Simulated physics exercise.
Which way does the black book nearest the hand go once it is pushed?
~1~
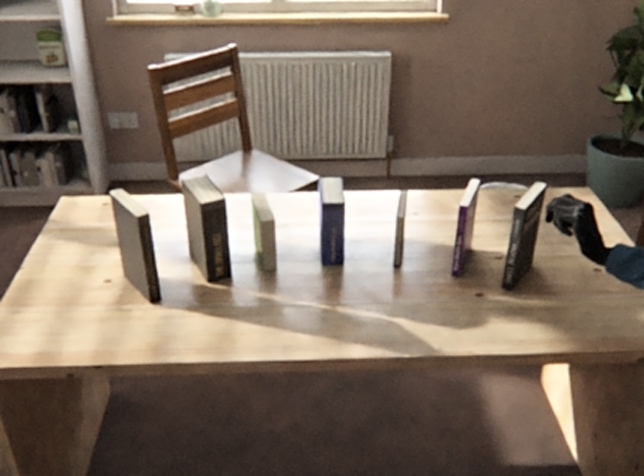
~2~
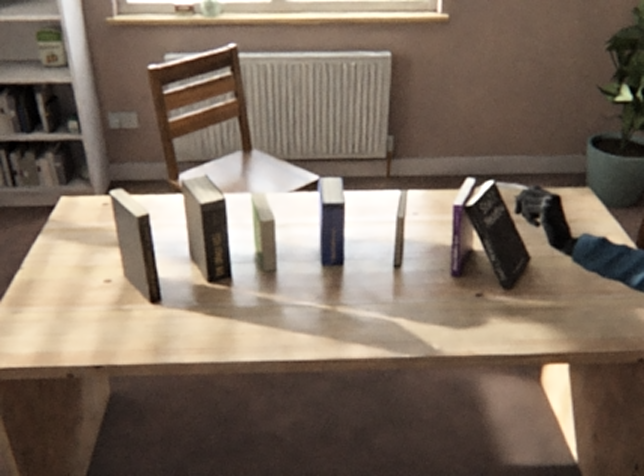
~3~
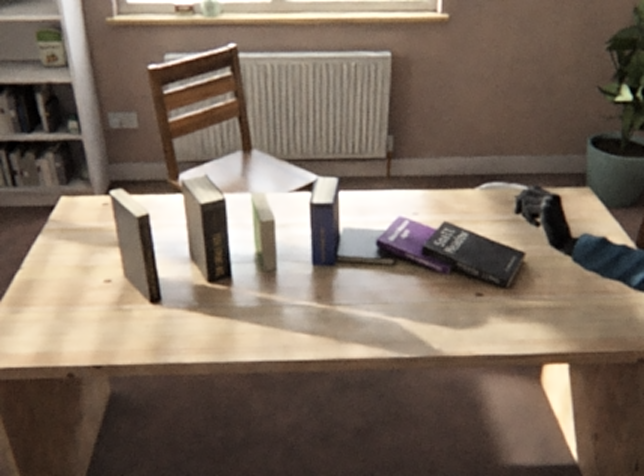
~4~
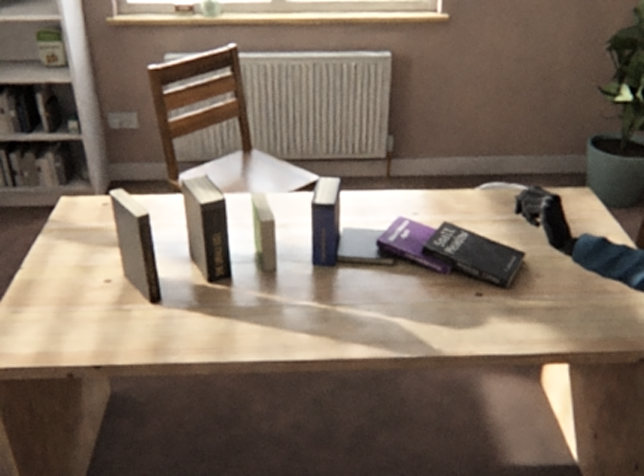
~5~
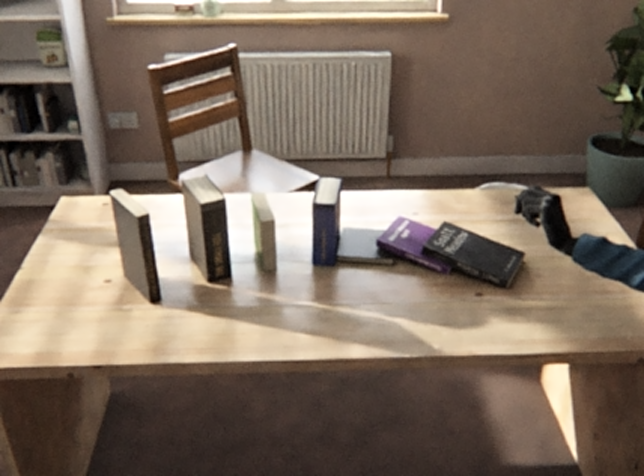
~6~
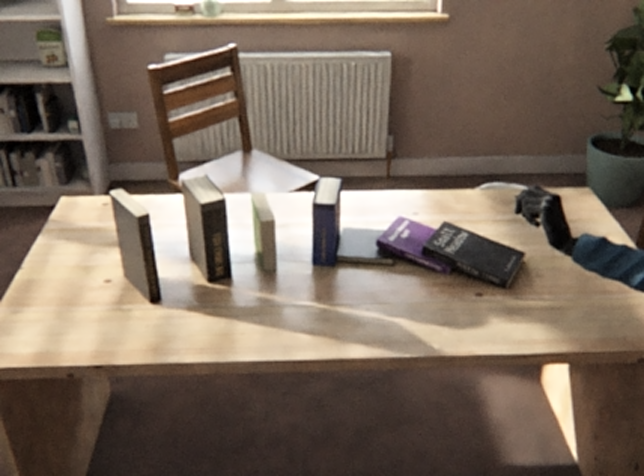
It tips over to the left, away from the hand, and ends up lying against the fallen purple book.
